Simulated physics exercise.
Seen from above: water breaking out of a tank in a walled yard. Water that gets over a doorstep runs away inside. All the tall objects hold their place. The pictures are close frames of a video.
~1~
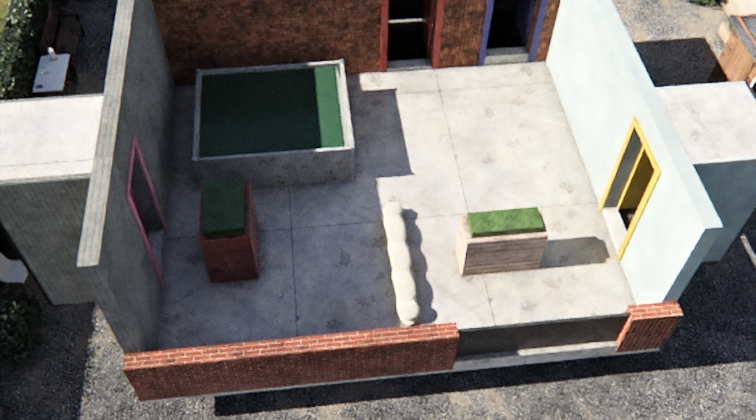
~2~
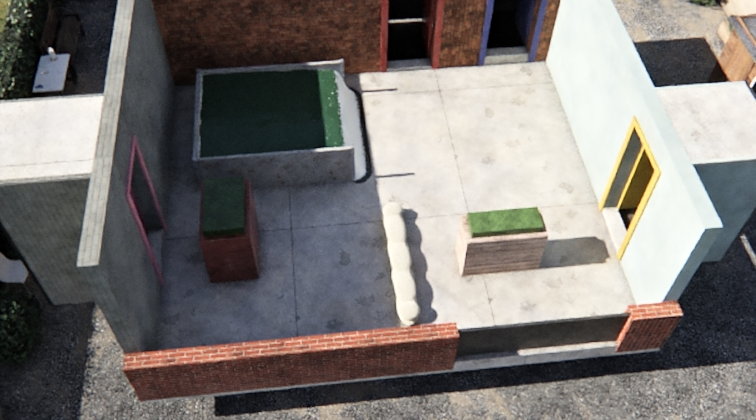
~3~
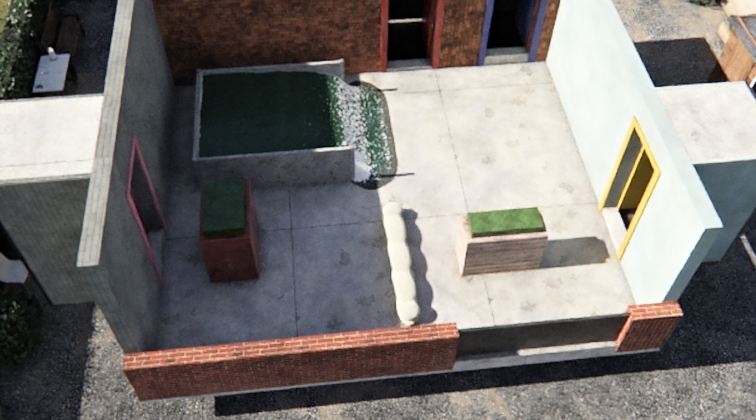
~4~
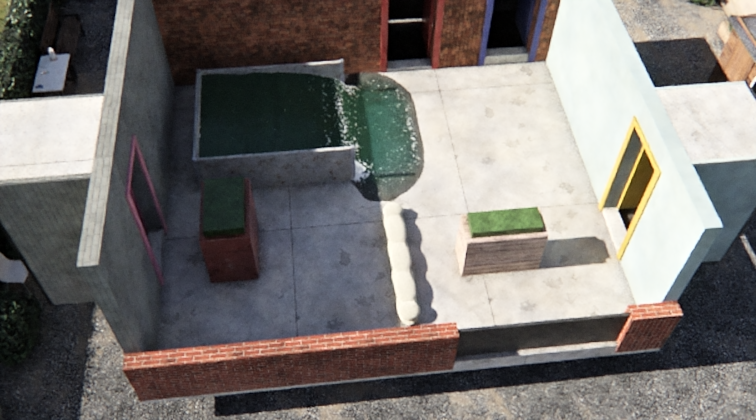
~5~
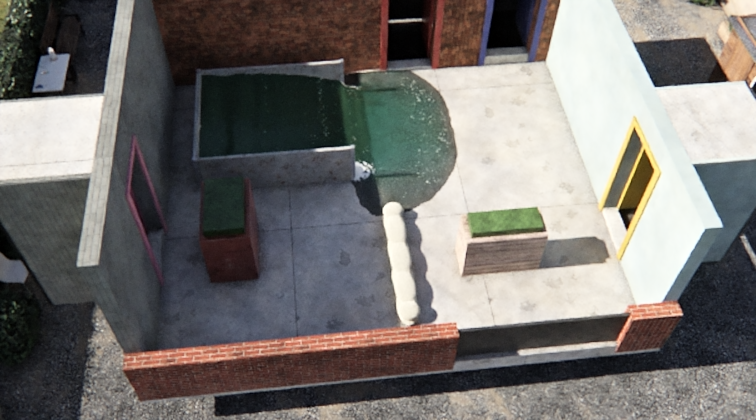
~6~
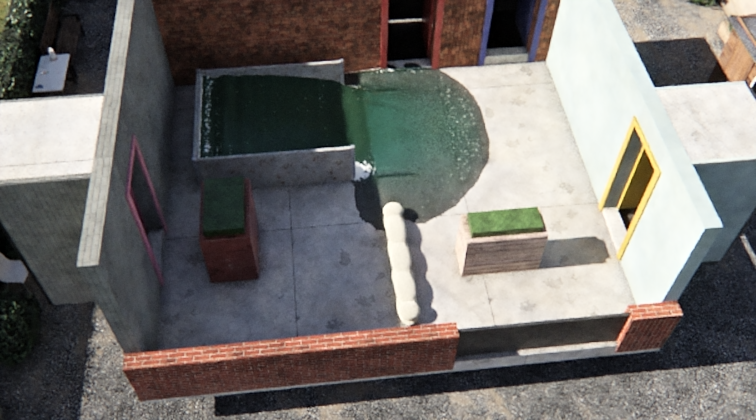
Dark green water breaks out of the right side of an open concrete tank at the upper left of a walled yard, seen from high above. Two grass-topped blocks, a pale lumpy barrier between them, a pink-edged opening at left and a yellow one at right stay still. The water foams white, then spreads rightward in a widening rounded pool across the grey floor, while the camera holds steady.
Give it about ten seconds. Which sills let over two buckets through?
In the end: The yellow door floods; the red door floods; the blue door floods; the pink door holds within the limit.
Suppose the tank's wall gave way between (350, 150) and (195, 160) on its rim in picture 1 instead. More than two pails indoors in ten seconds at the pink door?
Pink passes that mark.
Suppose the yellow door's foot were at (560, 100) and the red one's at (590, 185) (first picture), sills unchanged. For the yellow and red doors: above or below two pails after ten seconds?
One by one: The yellow one goes over, the red one goes over.
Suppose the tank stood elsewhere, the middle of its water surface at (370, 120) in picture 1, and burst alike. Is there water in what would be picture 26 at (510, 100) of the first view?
At that place: Wet.
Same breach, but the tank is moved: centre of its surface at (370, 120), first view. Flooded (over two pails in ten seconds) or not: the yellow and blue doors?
My reading: The yellow door passes that mark; the blue door goes over.
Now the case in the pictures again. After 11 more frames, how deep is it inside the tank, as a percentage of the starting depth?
Close to 38 %.
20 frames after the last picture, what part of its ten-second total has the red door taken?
Close to 60 %.
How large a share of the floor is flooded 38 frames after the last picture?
Close to 70 %.
A moment on, water covers 40 % of the floor; the yellow door not reached, the red door under two buckets in, the blue door wet at the sill, nothing in, the pink door not reached.
Next, water covers 45 % of the floor; the yellow door under two buckets in, the red door over two buckets in, the blue door wet at the sill, nothing in, the pink door not reached.
Then, water covers 55 % of the floor; the yellow door over two buckets in, the red door over two buckets in, the blue door over two buckets in, the pink door not reached.
Later, water covers 70 % of the floor; the yellow door far over two buckets in, the red door far over two buckets in, the blue door over two buckets in, the pink door not reached.
In the end, water covers 95 % of the floor; the yellow door far over two buckets in, the red door far over two buckets in, the blue door over two buckets in, the pink door wet at the sill, nothing in.
